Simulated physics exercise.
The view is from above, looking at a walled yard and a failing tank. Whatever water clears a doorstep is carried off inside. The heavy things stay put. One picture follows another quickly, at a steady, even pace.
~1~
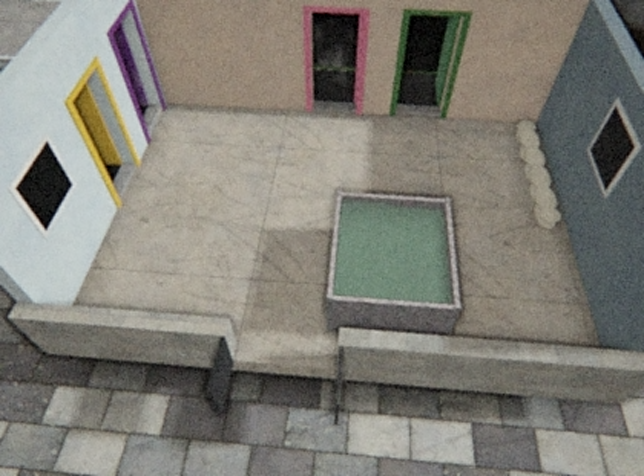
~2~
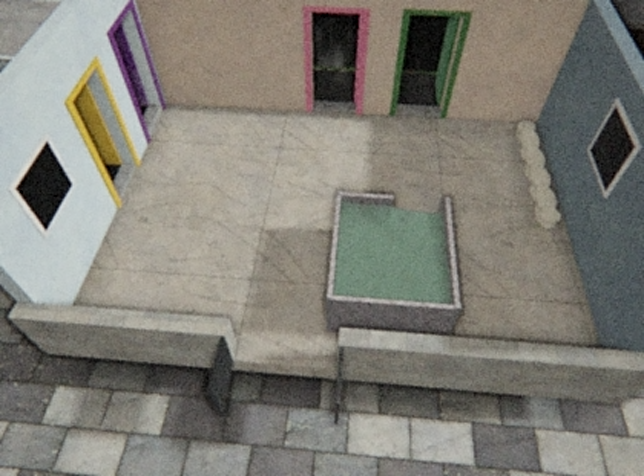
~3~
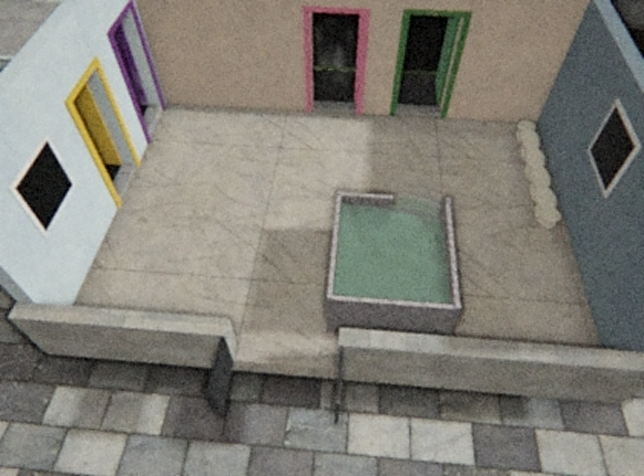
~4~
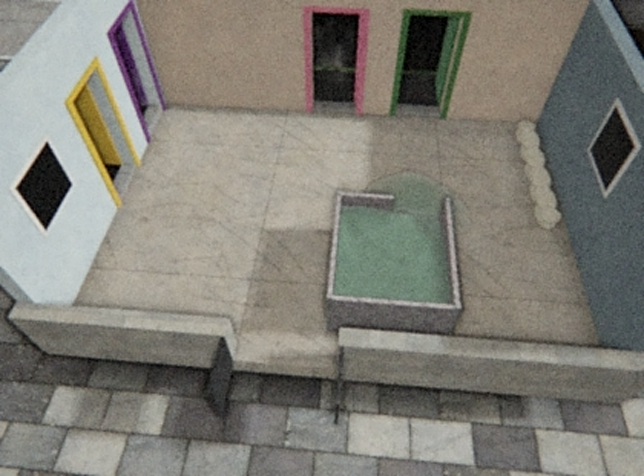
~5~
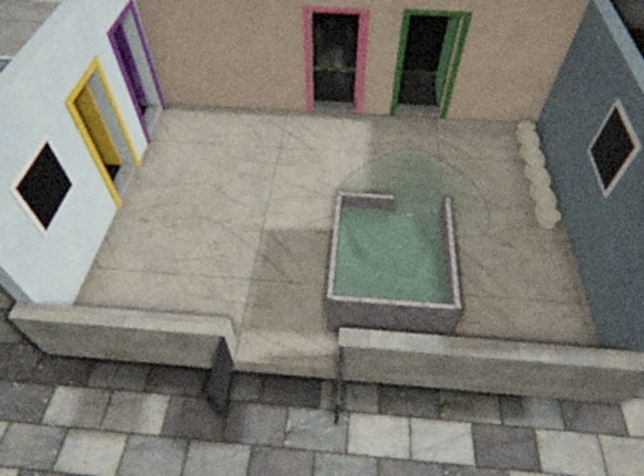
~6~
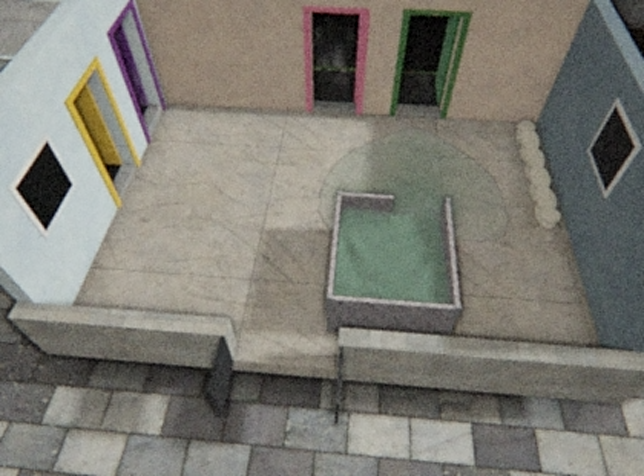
Water poured out through a gap that opened in the far side of the open tank in the walled yard, then spread gradually outward across the paving toward the pink and green doorways.
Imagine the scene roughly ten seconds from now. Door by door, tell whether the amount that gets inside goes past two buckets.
The purple door will pass two buckets at most, the pink door will pass more than two buckets, the yellow door will pass two buckets at most, the green door will pass more than two buckets.
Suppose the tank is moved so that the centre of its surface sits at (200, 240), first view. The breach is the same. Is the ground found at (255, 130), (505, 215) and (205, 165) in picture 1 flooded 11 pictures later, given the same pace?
Log: Flood; no flood; flood.
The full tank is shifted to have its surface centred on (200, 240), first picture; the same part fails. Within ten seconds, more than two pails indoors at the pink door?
As far as I can tell, pink gets swamped.
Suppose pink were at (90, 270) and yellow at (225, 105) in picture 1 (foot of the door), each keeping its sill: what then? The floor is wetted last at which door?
That would be the door marked pink.
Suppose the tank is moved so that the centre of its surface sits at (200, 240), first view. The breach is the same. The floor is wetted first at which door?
I'd go with the pink-painted one.
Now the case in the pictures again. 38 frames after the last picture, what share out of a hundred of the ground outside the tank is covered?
Share estimate: About 70 per cent.
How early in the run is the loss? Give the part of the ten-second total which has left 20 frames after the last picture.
I'd estimate close to 75 per cent.
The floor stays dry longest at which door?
Result: The yellow-painted one.
A moment on, water covers 30 % of the floor; the purple door not reached, the pink door wet at the sill, nothing in, the yellow door not reached, the green door over two buckets in.
Next, water covers 35 % of the floor; the purple door not reached, the pink door over two buckets in, the yellow door not reached, the green door far over two buckets in.
Then, water covers 45 % of the floor; the purple door wet at the sill, nothing in, the pink door over two buckets in, the yellow door not reached, the green door far over two buckets in.
Later, water covers 70 % of the floor; the purple door wet at the sill, nothing in, the pink door over two buckets in, the yellow door wet at the sill, nothing in, the green door far over two buckets in.
In the end, water covers 85 % of the floor; the purple door wet at the sill, nothing in, the pink door over two buckets in, the yellow door wet at the sill, nothing in, the green door far over two buckets in.
